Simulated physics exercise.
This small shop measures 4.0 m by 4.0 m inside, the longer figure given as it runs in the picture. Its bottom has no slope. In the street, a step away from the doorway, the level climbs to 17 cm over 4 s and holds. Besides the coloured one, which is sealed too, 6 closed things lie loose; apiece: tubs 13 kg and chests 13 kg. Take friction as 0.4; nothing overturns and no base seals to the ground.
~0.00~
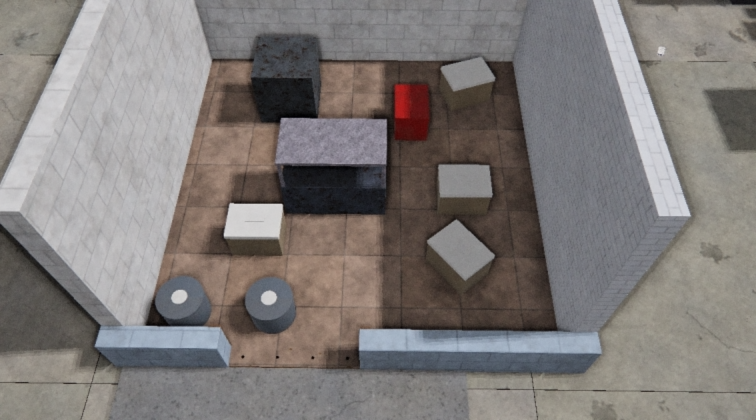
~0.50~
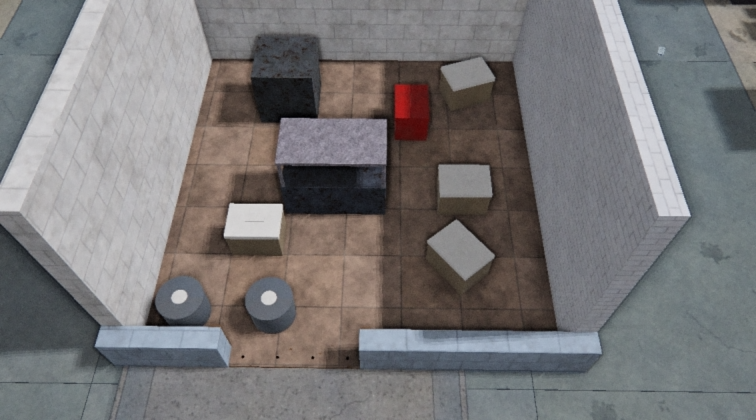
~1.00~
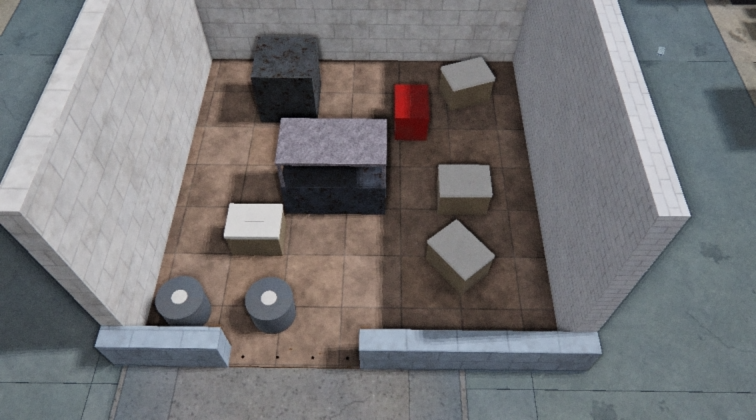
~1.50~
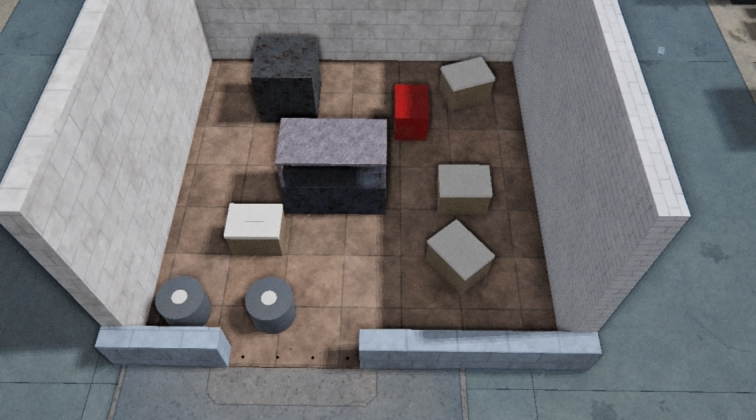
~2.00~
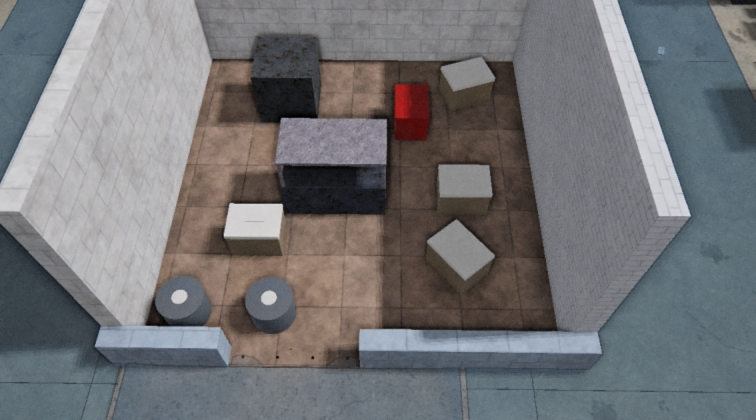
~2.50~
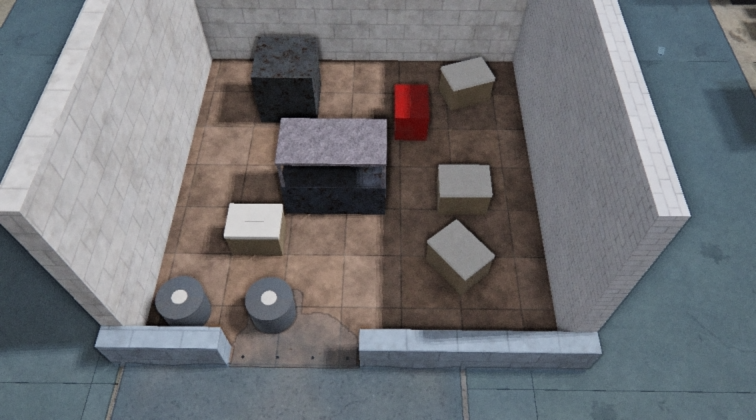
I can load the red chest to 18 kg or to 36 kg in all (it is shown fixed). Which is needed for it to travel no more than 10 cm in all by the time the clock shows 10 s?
Verdict: The smaller load will do.
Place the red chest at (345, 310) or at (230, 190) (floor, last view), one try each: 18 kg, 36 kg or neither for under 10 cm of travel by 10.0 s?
In that order: It takes the larger; only the larger holds.
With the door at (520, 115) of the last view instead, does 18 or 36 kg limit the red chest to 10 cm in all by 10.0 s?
In that case only the larger load is enough.
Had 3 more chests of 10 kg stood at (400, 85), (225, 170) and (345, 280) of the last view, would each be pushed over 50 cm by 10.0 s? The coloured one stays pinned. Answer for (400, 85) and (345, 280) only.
In that order: Less, over.
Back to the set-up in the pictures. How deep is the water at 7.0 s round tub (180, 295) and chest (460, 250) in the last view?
Roughly 4 and 3 cm.
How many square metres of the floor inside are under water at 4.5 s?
Some 4.0 m2.
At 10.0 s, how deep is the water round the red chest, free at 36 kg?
About 4 cm.
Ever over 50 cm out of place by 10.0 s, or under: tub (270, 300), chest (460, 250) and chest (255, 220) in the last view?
In that order: Over, short of it, over.
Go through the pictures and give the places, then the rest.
The red chest at (412, 101) rests on the ground; water covers 0.0 m2; 0 of 7 have shifted, in the first picture.
The red chest at (412, 101) rests on the ground; water covers 0.0 m2; 0 of 7 have shifted, in the second picture.
The red chest at (412, 101) rests on the ground; 0.0 m2 under water; 0 of 7 have shifted, in the third picture.
The red chest at (412, 101) rests on the ground; water covers 0.0 m2; 0 of 7 have shifted, in the fourth picture.
The red chest at (412, 101) rests on the ground; water covers 0.0 m2; 0 of 7 have shifted, in the fifth picture.
The red chest at (412, 101), on the bottom; 0.2 m2 under water; 0 of 7 have shifted, in the sixth picture.
After 3.5 s the red chest would be 0 cm from its start with 18 kg and 0 cm from its start with 36 kg; 0 cm of water round it then.
After 4.5 s the red chest would be 0 cm from its start with 18 kg and 0 cm from its start with 36 kg; 0 cm of water round it then.
After 7.0 s the red chest would be 0 cm from its start with 18 kg and 0 cm from its start with 36 kg; 1 cm of water round it then.
After 10.0 s the red chest would be 0 cm from its start with 18 kg and 0 cm from its start with 36 kg; 4 cm of water round it then.
